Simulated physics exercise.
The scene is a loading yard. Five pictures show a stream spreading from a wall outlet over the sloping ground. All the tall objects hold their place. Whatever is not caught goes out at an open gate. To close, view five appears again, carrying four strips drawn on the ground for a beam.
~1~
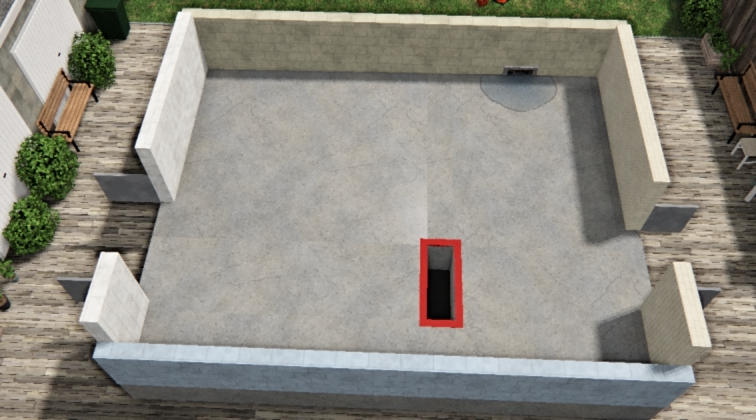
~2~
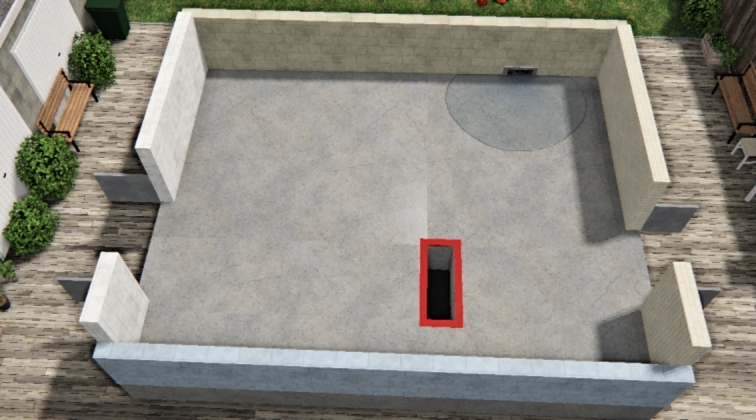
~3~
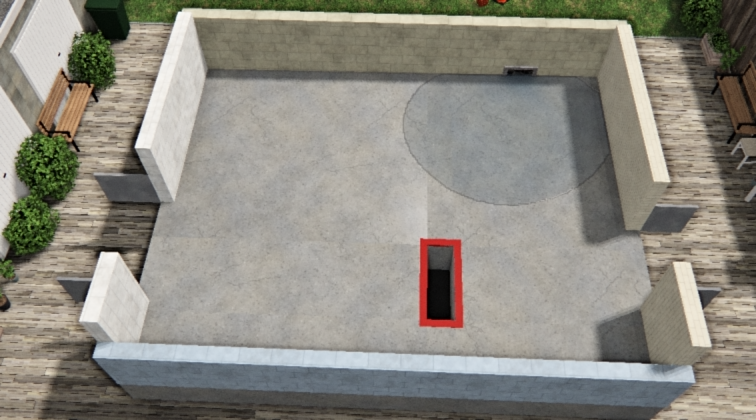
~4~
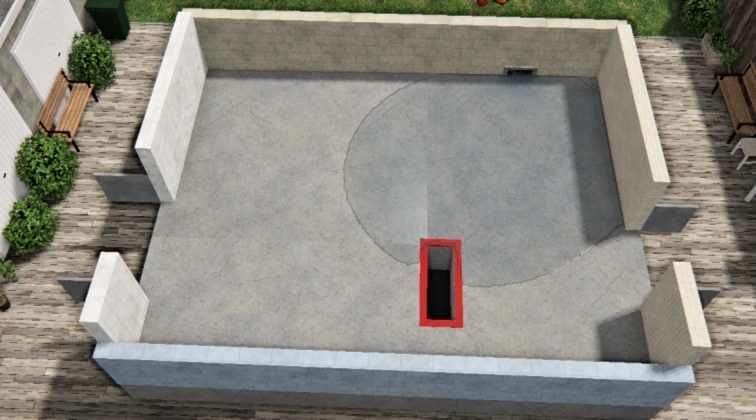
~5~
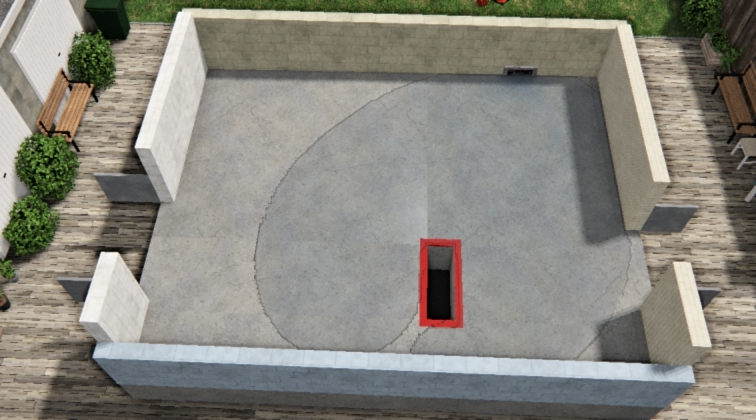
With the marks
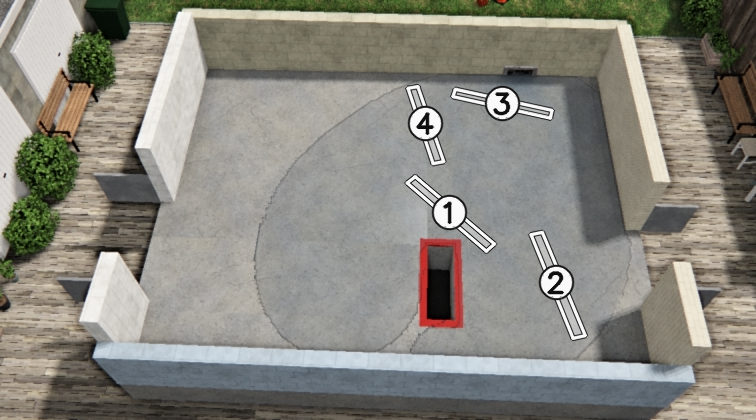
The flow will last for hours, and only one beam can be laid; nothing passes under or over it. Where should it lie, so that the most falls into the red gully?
The best place is 4.
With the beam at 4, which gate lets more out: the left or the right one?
More leaves on the left.
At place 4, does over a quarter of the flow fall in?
Yes.
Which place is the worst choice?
Here it is place 1.
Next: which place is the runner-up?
2 it is.
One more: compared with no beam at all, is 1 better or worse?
It is worse.
On the marked copy, 1 from (411, 179) to (490, 247); 2 from (536, 233) to (579, 336); 3 from (454, 92) to (551, 114); 4 from (412, 87) to (438, 162).
Choosing 1, about 9 % of the stream goes into the red gully, about 87 % out by the gates.
Choosing 2, about 28 % of the stream goes into the red gully, about 69 % out by the gates.
Choosing 3, about 16 % of the stream goes into the red gully, about 78 % out by the gates.
Choosing 4, about 40 % of the stream goes into the red gully, about 55 % out by the gates.
